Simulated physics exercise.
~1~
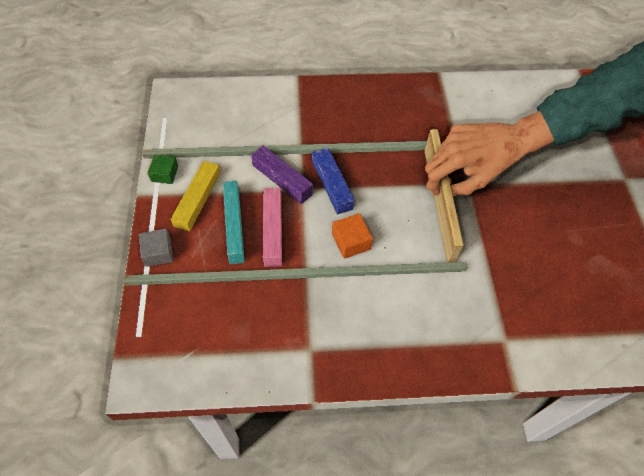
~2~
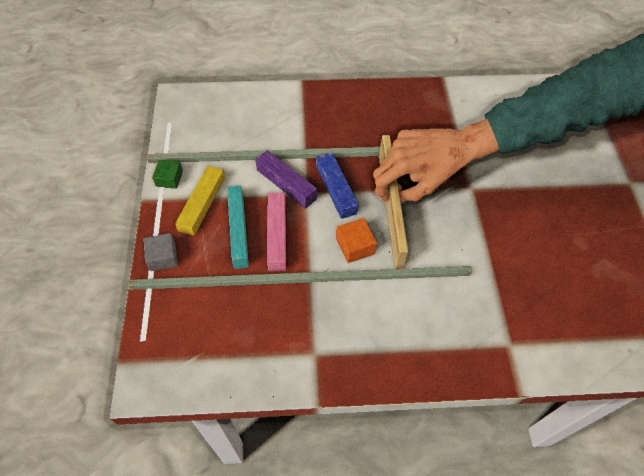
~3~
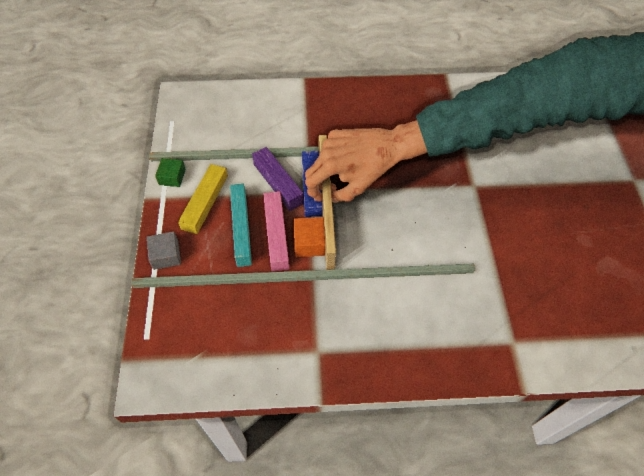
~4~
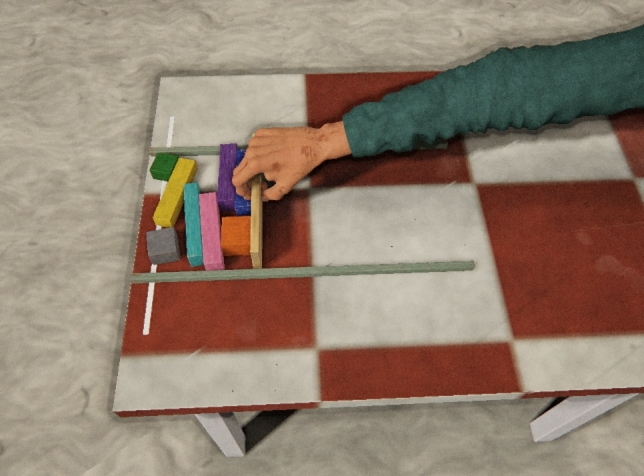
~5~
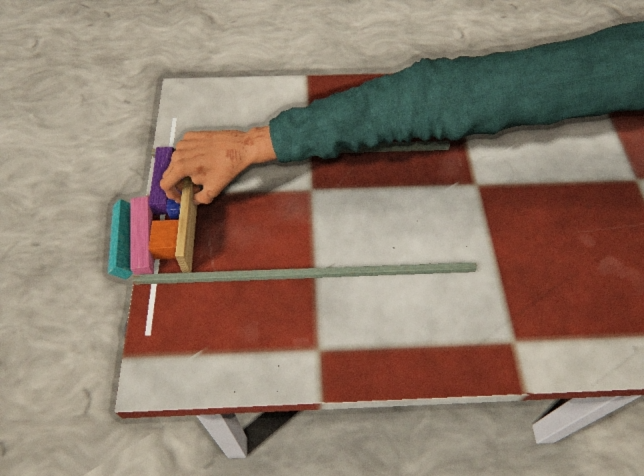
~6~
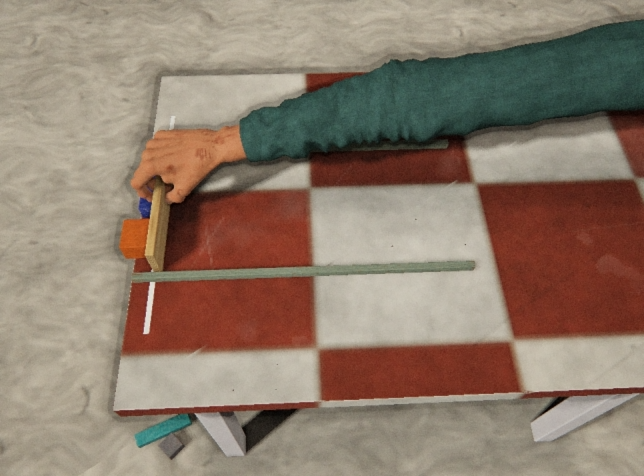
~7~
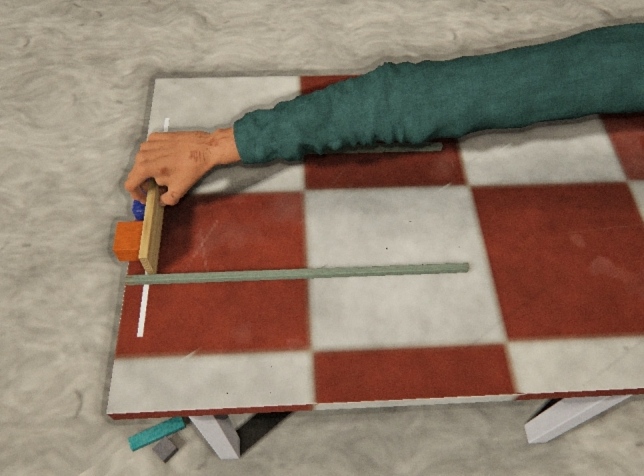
A wooden board, gripped by a hand in a teal sleeve, slides left between two grey-green rails on a red-and-white checkered table seen from above by a slightly swaying camera. Ahead of it lie green, grey and orange blocks and yellow, turquoise, pink, purple and blue bars, with a white tape line near the left edge. The board gathers the orange block and blue bar, then crowds the rest together. The green, grey and yellow pieces go over the edge first, followed by turquoise, pink and purple. The board stops near the tape, leaving orange and blue at the edge, while turquoise and grey pieces lie on the floor.
